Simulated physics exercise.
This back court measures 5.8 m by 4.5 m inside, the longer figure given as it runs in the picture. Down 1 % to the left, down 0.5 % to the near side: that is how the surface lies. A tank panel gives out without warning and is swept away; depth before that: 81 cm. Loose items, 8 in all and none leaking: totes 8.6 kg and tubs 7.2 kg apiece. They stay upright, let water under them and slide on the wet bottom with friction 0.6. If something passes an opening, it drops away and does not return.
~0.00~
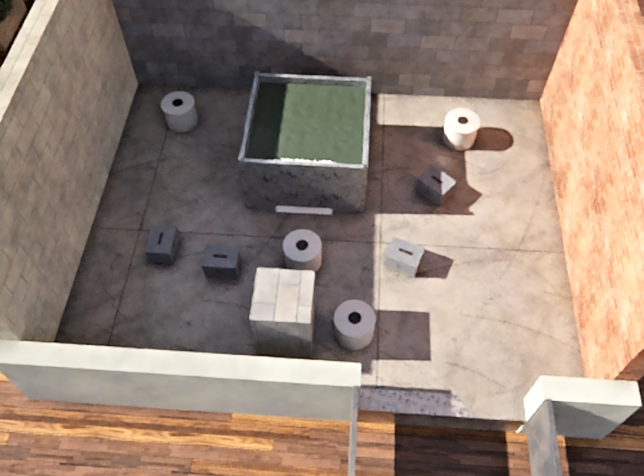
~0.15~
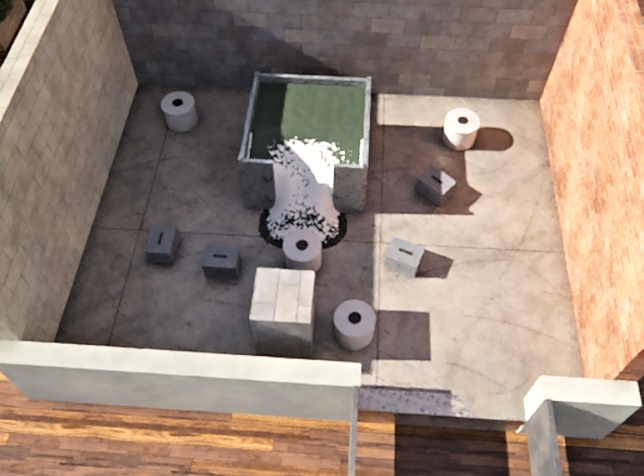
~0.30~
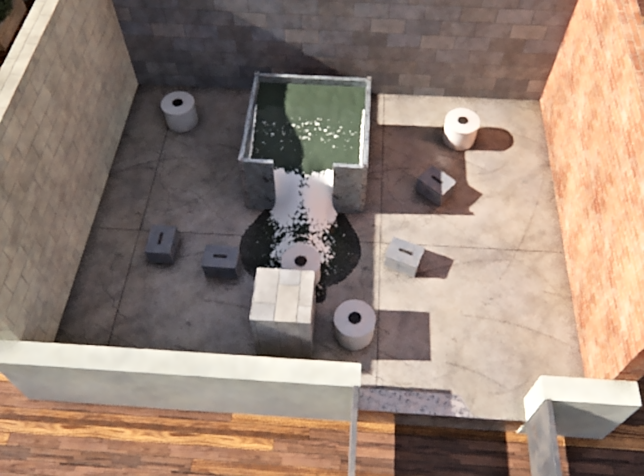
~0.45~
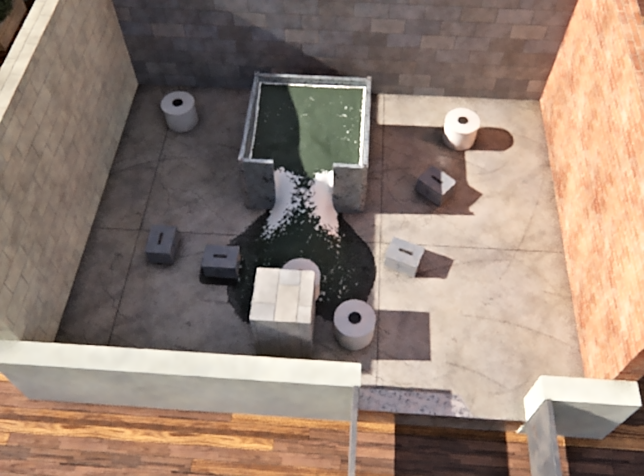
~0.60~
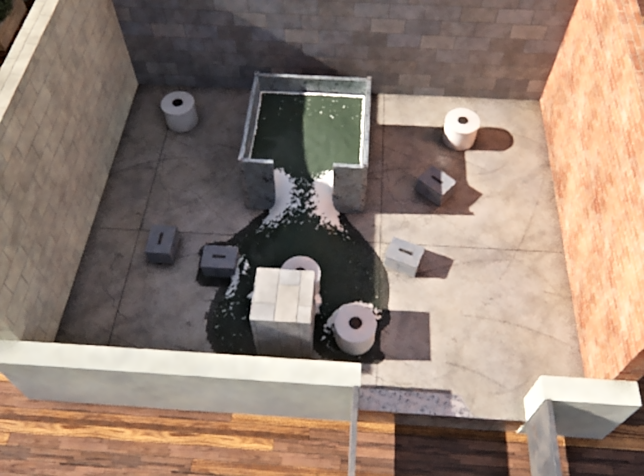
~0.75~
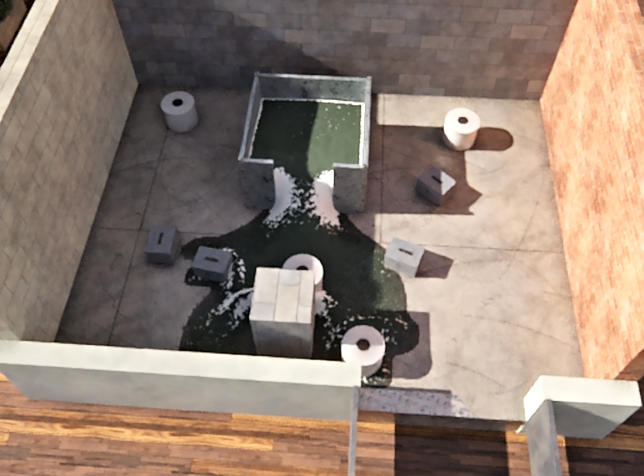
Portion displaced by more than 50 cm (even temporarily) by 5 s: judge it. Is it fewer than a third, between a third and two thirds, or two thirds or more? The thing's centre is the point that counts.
The count shifted gets to a third without getting to two thirds.
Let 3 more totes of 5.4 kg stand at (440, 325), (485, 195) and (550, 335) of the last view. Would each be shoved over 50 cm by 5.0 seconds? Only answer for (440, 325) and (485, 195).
The first comes out beyond the limit, the second within the limit.
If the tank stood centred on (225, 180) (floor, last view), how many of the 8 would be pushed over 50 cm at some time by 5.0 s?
The answer would then be 3.
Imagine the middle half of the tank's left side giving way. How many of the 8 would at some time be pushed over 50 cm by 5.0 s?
1.
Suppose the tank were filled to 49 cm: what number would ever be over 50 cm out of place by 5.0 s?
That would make 3 of them.
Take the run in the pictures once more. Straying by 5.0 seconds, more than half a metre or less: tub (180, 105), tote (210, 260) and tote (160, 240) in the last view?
Listed in sequence: Higher; higher; lower for the last.
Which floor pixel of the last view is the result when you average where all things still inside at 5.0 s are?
The average lands around (338, 202).
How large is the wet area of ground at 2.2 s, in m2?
I'd estimate close to 12.0 m2.
After 1.1 s 3 of 8 are over 50 cm from their spots; 1 afloat.
After 2.2 s 3 of 8 are over 50 cm from their spots; 2 afloat.
After 3.5 s 3 of 8 are over 50 cm from their spots; 1 afloat.
After 5.0 s 4 of 8 are over 50 cm from their spots, and 4 have been at some point; 1 afloat.
